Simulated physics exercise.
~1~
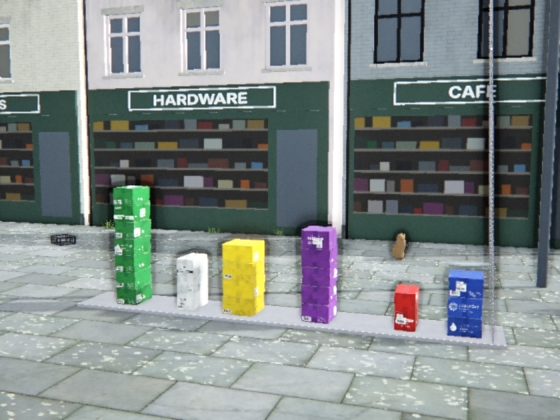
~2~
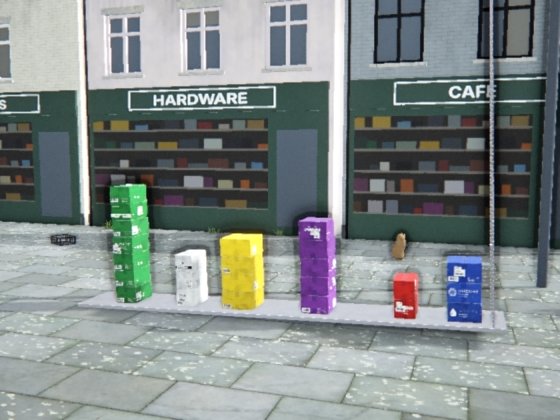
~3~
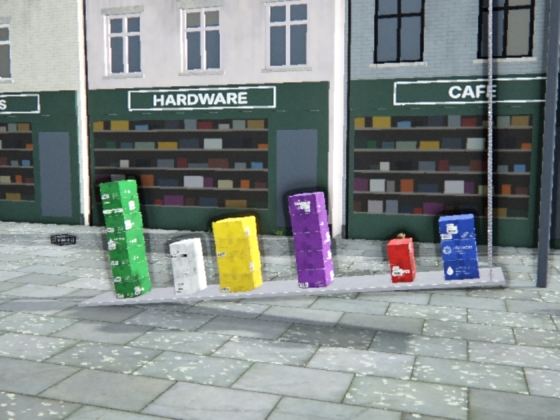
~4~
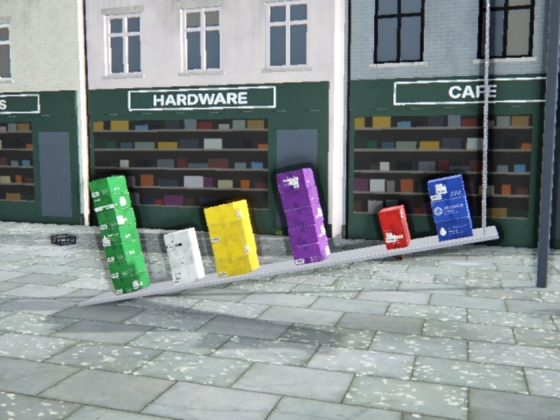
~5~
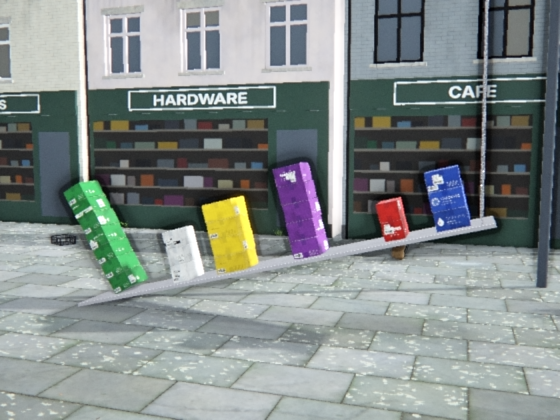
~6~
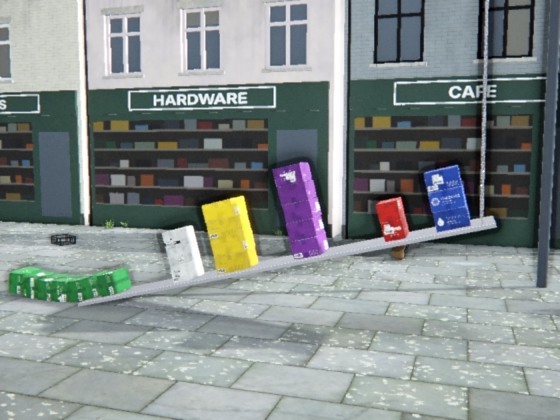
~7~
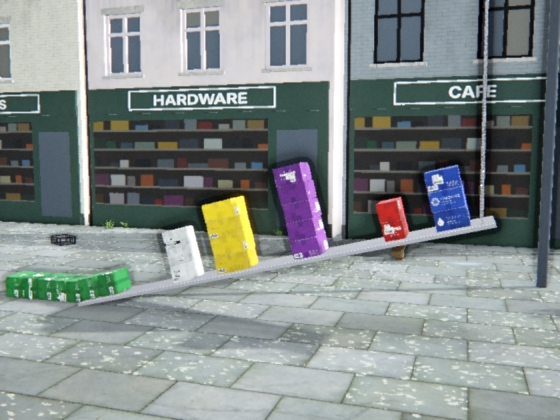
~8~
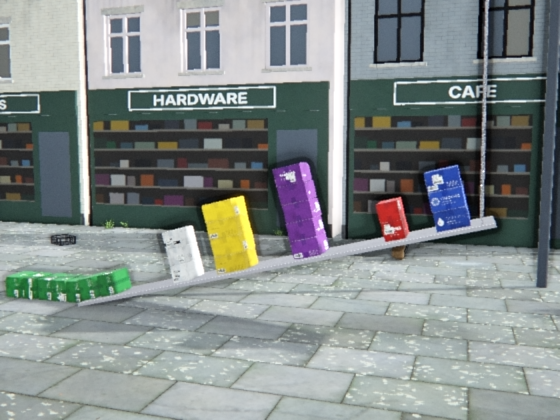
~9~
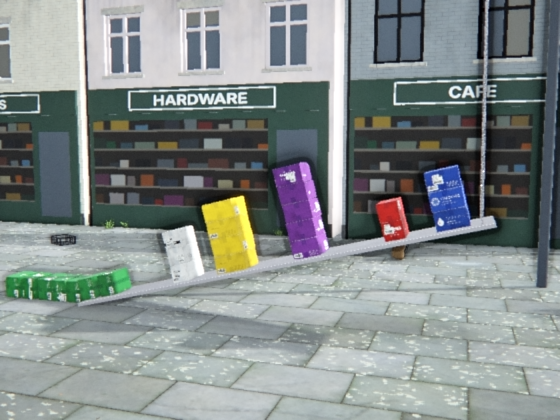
Paved street outside a hardware shop and cafe, a deck tilting up at right, the green parcel pile toppling left, five piles staying upright.
